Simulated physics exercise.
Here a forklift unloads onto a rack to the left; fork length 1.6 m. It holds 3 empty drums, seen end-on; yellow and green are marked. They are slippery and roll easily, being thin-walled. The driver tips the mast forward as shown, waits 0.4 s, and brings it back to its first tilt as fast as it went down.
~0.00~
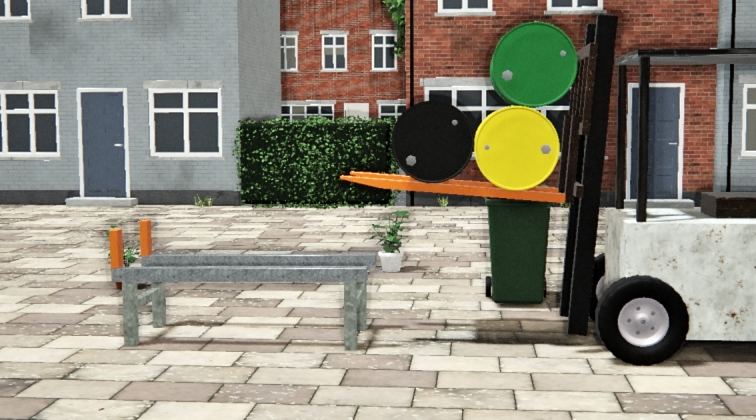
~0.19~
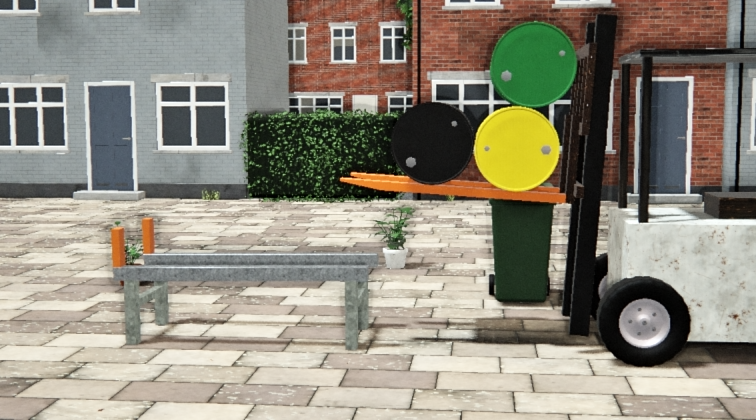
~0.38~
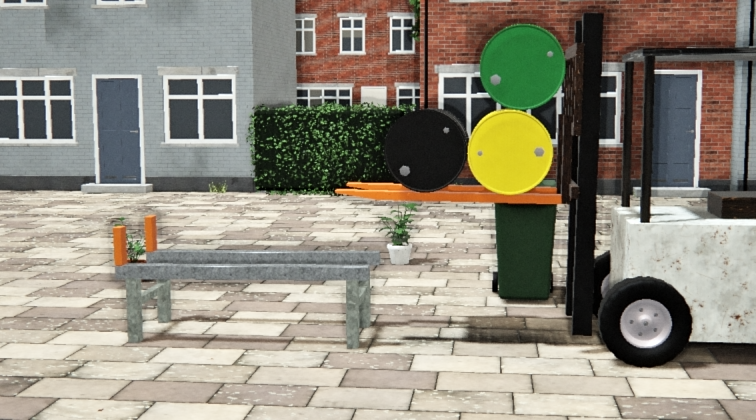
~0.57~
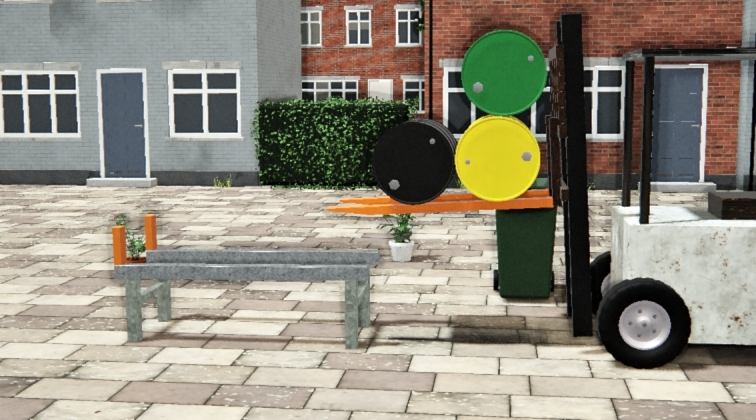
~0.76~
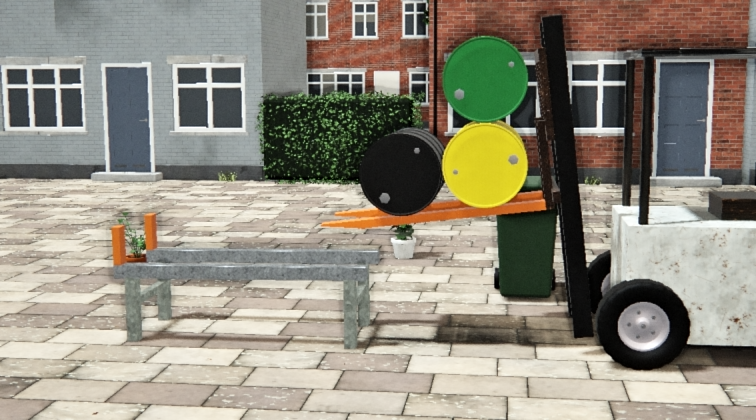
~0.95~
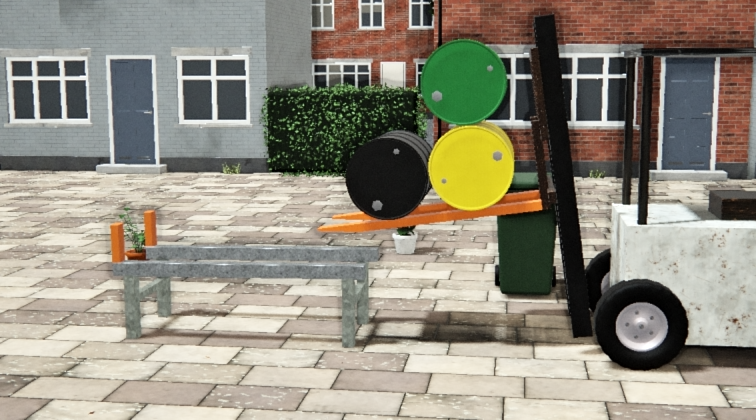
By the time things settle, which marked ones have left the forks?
The yellow one goes onto the rack; the green one leaves the forks.
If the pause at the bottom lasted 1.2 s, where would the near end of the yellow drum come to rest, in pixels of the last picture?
Near (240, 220).
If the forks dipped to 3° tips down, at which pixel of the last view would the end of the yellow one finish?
Near (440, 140).
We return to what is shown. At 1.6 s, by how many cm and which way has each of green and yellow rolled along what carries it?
Green 105 left, yellow 55 left.
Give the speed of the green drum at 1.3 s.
Near 1.5 m/s.
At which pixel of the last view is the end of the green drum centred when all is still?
Around (178, 224).
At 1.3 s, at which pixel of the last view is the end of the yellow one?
At about (443, 172).
By 1.3 s, yellow is on the forks, 95 cm from the tips, rolling left; green is up on others, 80 cm from the tips, rolling left; 0 of 3 have left the forks.
By 1.6 s, yellow is on the forks, 70 cm from the tips, rolling left; green is up on others, 25 cm from the tips, rolling left; 0 of 3 have left the forks.
By 2.0 s, yellow is on the forks, 20 cm from the tips, rolling left; green is up on others, 120 cm from the rack's far end, rolling left; 2 of 3 have left the forks.
By 2.4 s, yellow is on the rack, 160 cm from the rack's far end, rolling left; green is up on others, 45 cm from the rack's far end, rolling left; 3 of 3 have left the forks.
Finally (4.5 s), yellow is on the rack, 170 cm from the rack's far end; green is on the rack, 55 cm from the rack's far end; 3 of 3 have left the forks.
